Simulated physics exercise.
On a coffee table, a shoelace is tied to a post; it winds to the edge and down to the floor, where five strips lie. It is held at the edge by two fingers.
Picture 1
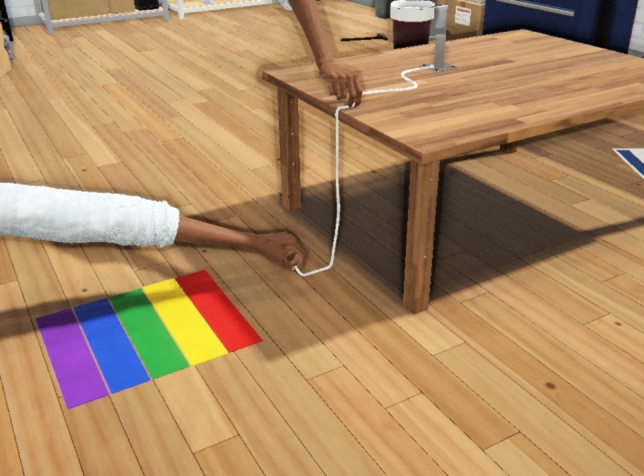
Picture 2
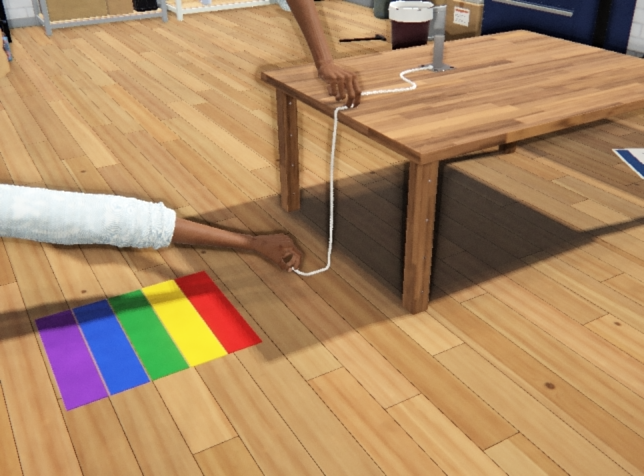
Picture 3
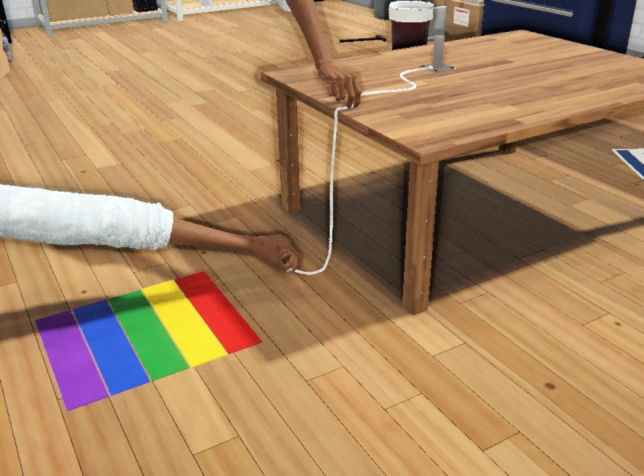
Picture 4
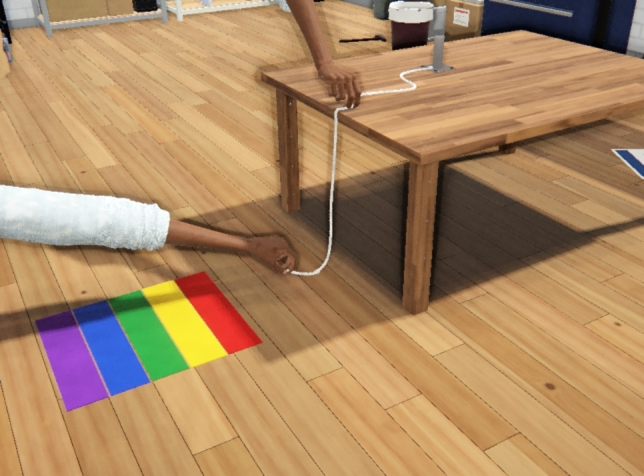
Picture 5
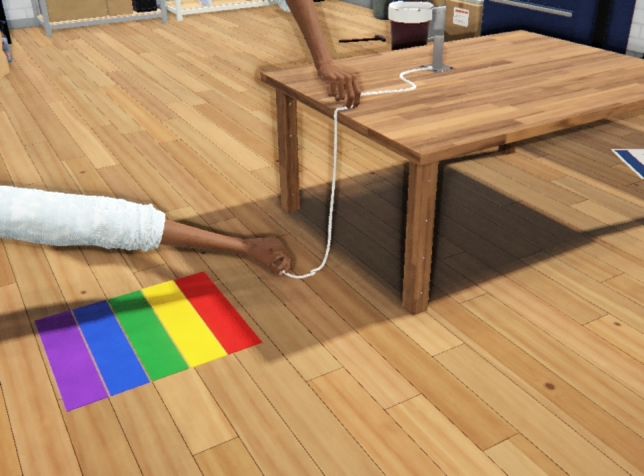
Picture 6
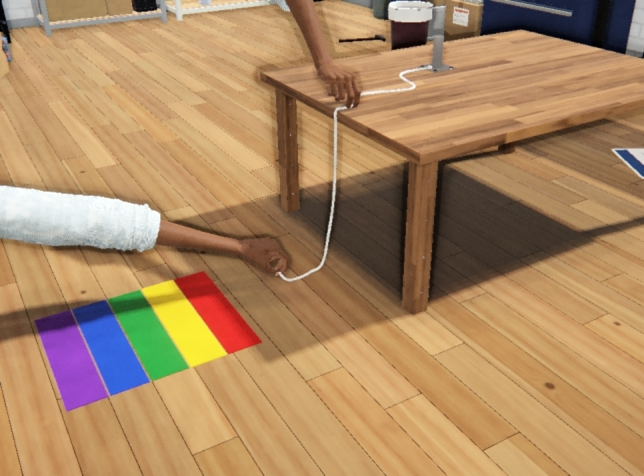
Beside a wooden table, a hand slowly draws the end of a white cord slightly left.
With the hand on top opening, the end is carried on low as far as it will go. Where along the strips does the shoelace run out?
Over the green strip.
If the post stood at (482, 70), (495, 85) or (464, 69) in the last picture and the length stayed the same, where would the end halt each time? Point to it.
One per try, in order: (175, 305), (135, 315), (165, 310).
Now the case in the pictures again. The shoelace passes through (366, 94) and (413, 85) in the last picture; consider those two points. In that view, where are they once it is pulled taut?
First one: (340, 99); second one: (383, 85).
Early on, end near (202, 296); over red.
Midway, end near (162, 309); over yellow.
At the end of the slack, end near (136, 317); over green. Over green.
